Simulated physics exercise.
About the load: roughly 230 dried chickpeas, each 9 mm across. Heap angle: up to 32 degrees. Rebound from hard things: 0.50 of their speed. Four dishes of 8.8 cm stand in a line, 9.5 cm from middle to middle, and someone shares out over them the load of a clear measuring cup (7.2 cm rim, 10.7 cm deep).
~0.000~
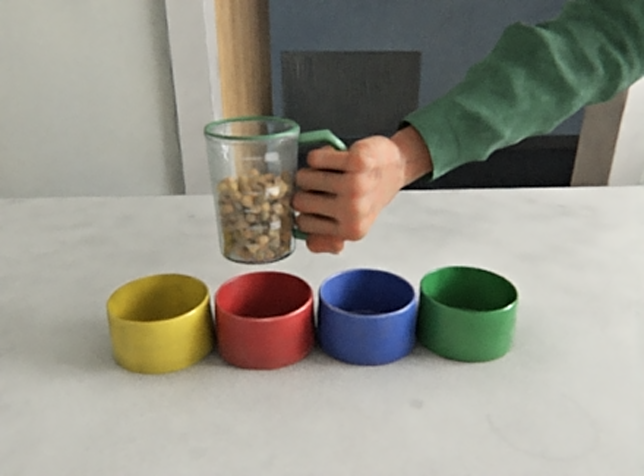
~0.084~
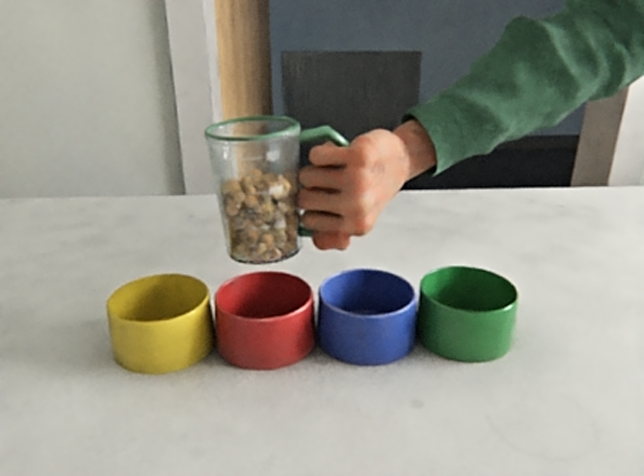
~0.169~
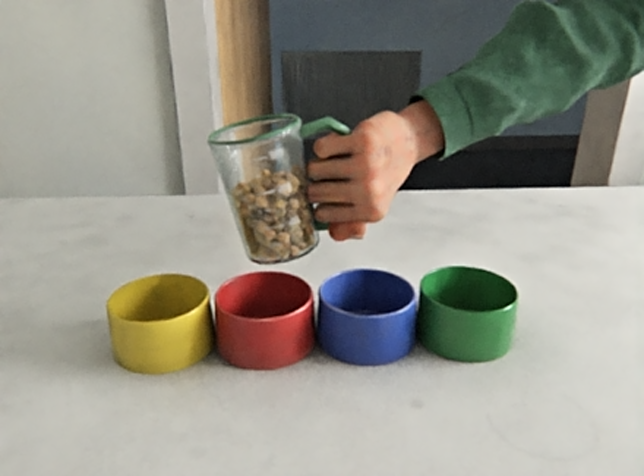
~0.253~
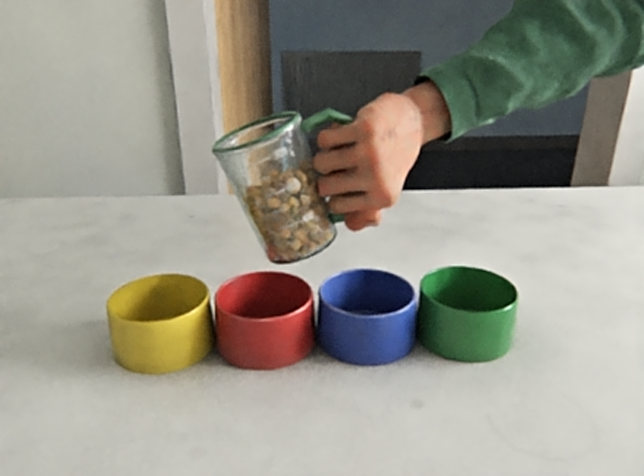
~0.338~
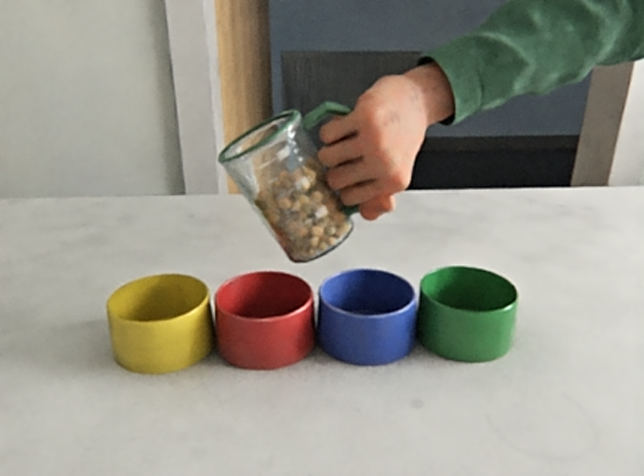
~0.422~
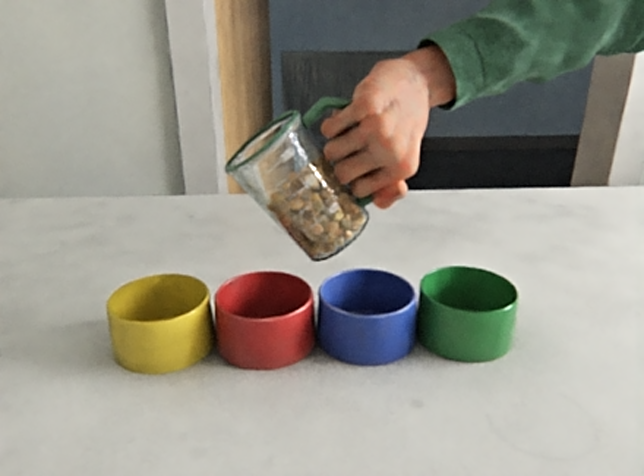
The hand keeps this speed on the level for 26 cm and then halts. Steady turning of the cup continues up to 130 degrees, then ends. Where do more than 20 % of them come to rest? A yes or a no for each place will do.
Red - no; blue - yes; green - no; yellow - no; counter - no.
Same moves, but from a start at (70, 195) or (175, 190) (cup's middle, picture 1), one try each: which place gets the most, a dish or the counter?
Most goes to: Yellow, then red.
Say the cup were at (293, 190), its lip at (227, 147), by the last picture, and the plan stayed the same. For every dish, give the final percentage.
Per cent kept: Red 0, blue 60, green 30, yellow 0.
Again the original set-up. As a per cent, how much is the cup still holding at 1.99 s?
Roughly 0 %.
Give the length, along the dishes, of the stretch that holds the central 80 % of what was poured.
5 centimetres.
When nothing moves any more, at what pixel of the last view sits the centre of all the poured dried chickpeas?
Est. centre at rest: (360, 317) px.
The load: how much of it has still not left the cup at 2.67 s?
It should be near 0 per cent.
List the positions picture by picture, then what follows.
Cup at (255, 190), tilt 0 degrees, lip at (207, 128), moved 0.0 cm; middle of the pieces at (259, 210); yellow dish at (159, 297); red dish at (264, 294); blue dish at (367, 291); green dish at (468, 288), in the first picture.
Cup at (259, 190), tilt 3 degrees, lip at (207, 131), moved 0.3 cm; middle of the pieces at (264, 210), in the second picture.
Cup at (269, 190), tilt 11 degrees, lip at (210, 138), moved 1.2 cm; middle of the pieces at (277, 209), in the third picture.
Cup at (280, 190), tilt 20 degrees, lip at (214, 147), moved 2.1 cm; middle of the pieces at (290, 208), in the fourth picture.
Cup at (291, 190), tilt 28 degrees, lip at (220, 157), moved 3.0 cm; middle of the pieces at (303, 206), in the fifth picture.
Cup at (301, 190), tilt 37 degrees, lip at (227, 167), moved 3.9 cm; middle of the pieces at (316, 204); yellow dish at (159, 297); red dish at (264, 294); blue dish at (367, 291); green dish at (468, 288). Its pace works out near 100 degrees a second; the hand travels 11 cm a second, in the sixth picture.
After 1.36 s, tilt 129 degrees; cup holds 45 %, red 5 %, blue 45 %.
After 1.99 s, tilt 130 degrees; cup holds 0 %, red 5 %, blue 90 %.
After 2.67 s, tilt 130 degrees; cup holds 0 %, red 5 %, blue 90 %.
At rest (3.0 s), red 5 %, blue 90 %, green 0 %, yellow 0 %, counter 5 %.
